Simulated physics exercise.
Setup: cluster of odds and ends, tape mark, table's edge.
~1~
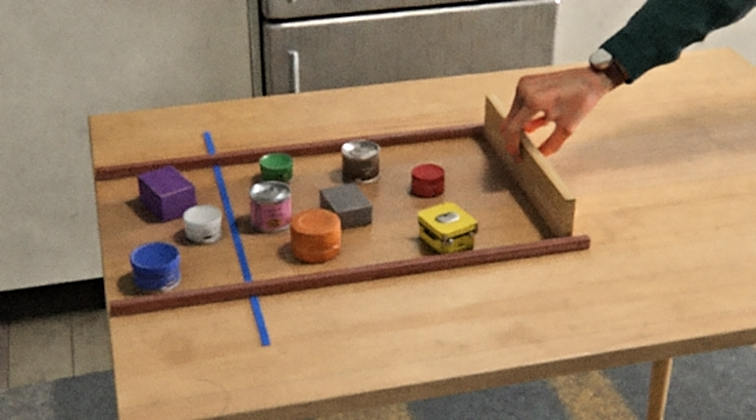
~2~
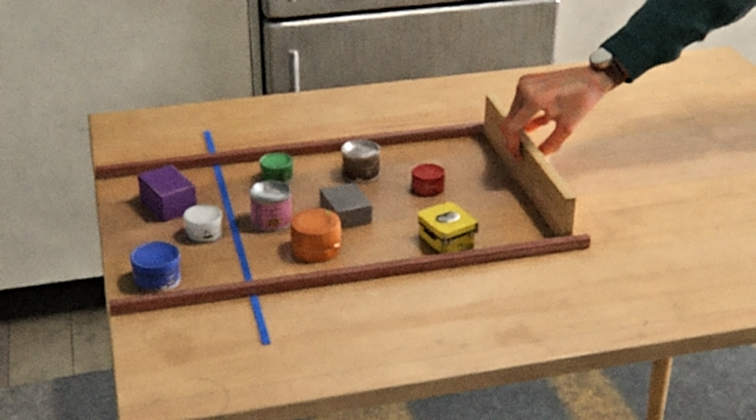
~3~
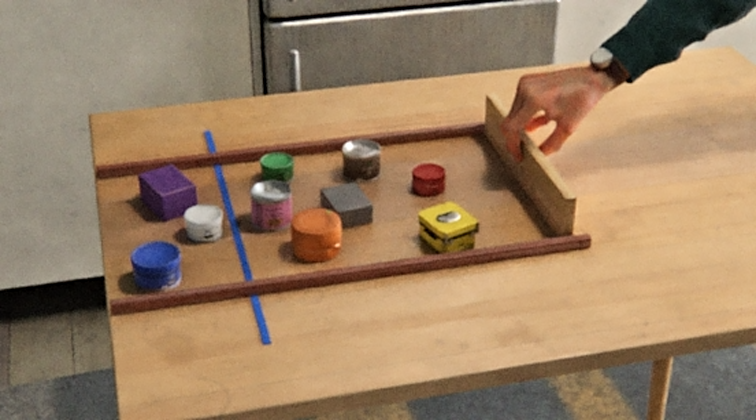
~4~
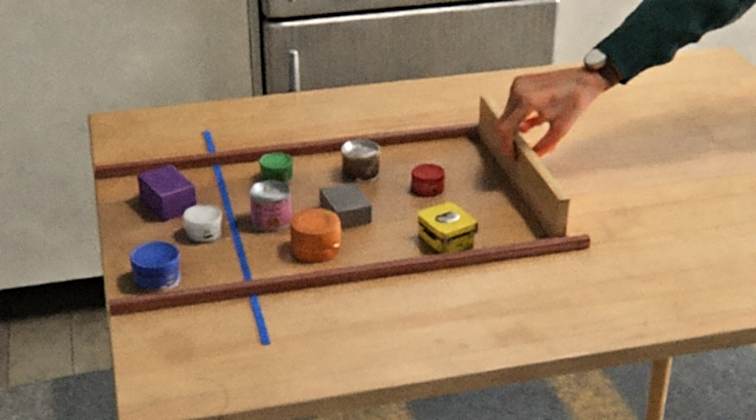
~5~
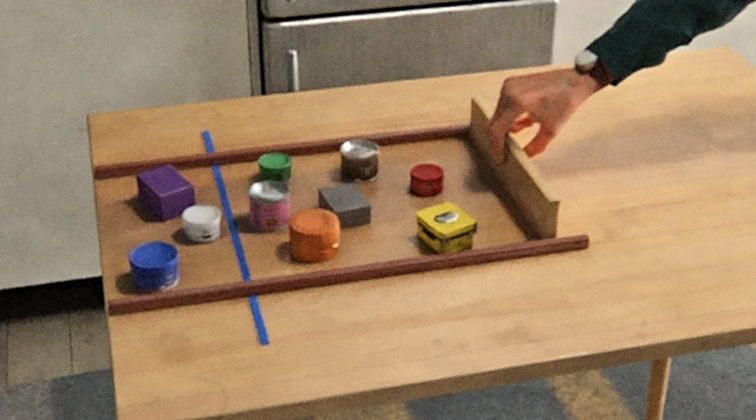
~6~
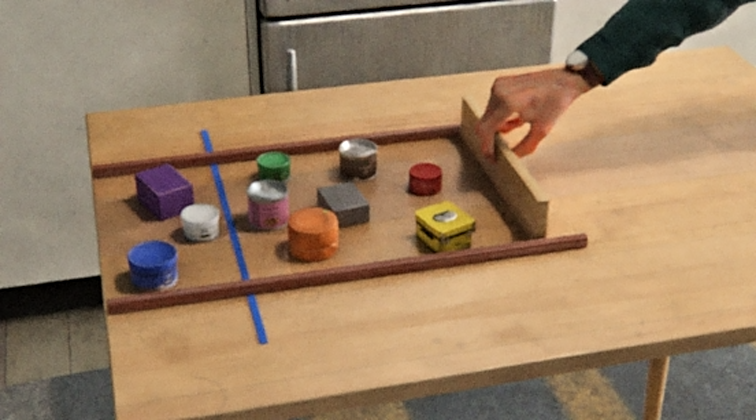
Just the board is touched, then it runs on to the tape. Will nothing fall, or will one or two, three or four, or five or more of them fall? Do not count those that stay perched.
It ends with no piece gone from the top.
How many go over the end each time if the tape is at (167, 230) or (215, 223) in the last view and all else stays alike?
So it's 2 the first time and 0 the second time.
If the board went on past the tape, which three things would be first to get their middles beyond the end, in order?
Blue pot, white tin, orange lid.
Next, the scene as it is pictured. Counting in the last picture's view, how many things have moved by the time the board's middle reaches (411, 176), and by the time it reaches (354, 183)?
The count reaches 2 first and 5 second.
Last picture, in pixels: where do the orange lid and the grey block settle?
Listed in order, first is (172, 253) and the other is (203, 232).
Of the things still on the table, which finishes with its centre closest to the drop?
Nearest at the end: The blue pot.
A little later, none off yet; blue pot at rest near (153, 266); purple block at rest near (165, 192); white tin at rest near (201, 224).
Next, none off yet; blue pot at rest near (153, 266); purple block at rest near (165, 192); white tin moving near (189, 226).
When it is over, the number that fall off is zero.
